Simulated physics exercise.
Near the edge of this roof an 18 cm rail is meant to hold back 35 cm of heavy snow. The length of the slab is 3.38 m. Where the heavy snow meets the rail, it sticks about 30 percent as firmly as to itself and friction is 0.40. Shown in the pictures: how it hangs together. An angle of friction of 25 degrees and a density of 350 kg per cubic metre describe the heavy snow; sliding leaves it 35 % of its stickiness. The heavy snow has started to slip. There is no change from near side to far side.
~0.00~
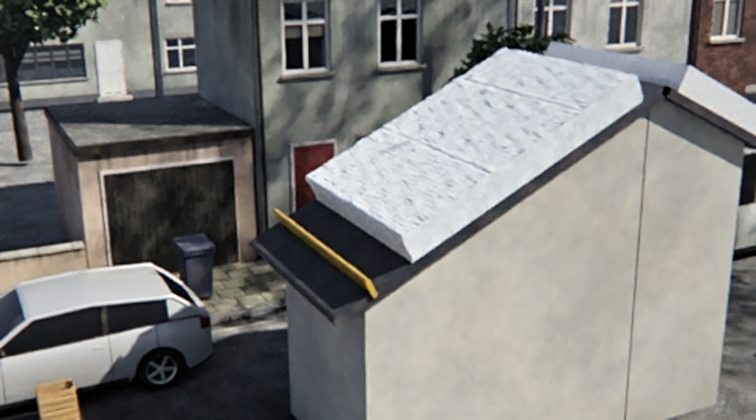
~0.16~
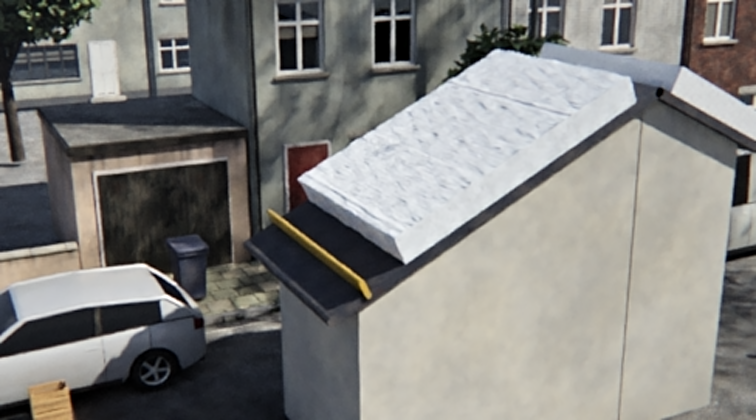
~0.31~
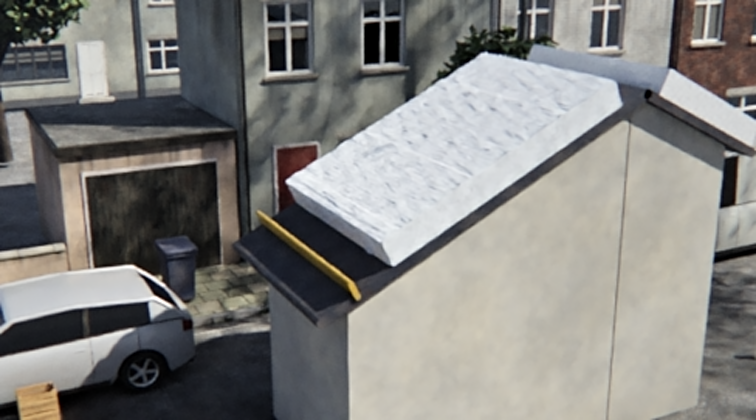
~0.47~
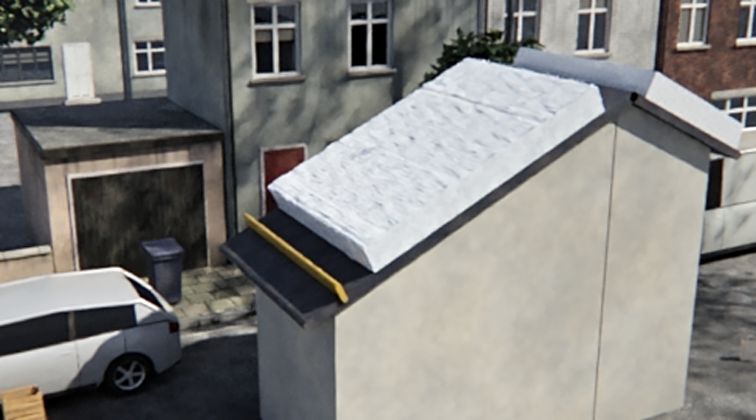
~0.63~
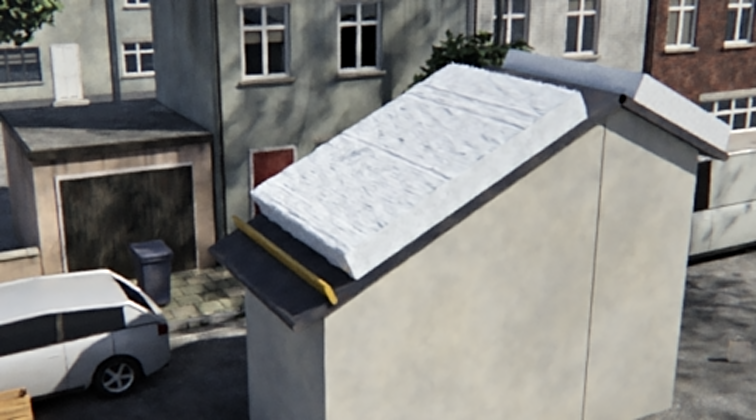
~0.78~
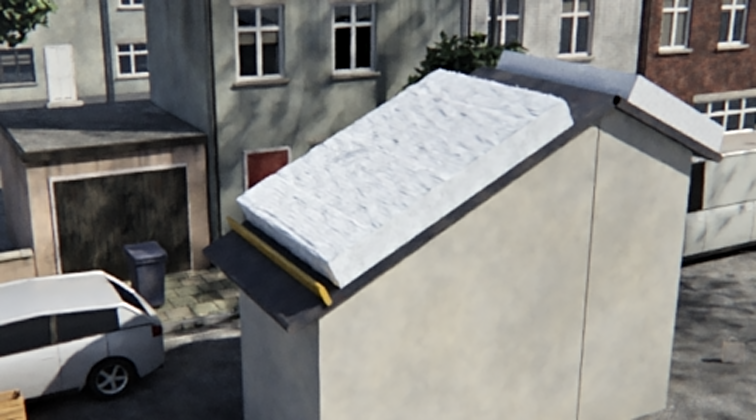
A thick white slab of snow slid slowly down the sloping dark roof of a small building, moving left toward the yellow bar near the lower edge, while the parked white car stayed still.
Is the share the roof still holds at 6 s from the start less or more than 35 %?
I'd put it north of 35 %.
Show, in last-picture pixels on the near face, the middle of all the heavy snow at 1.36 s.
(420, 214), roughly.
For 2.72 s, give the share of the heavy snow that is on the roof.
Roughly 90 percent.
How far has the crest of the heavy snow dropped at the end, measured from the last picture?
I'd put it at something like 0.3 m.
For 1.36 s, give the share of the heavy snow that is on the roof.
Roughly 100 %.
By 1.36 s, 100 % of the snow is on the roof.
By 2.04 s, 91 % of the snow is on the roof.
By 2.72 s, 91 % of the snow is on the roof.
By 3.40 s, 91 % of the snow is on the roof.
By 6.00 s, at the end, 91 % of the snow is on the roof.
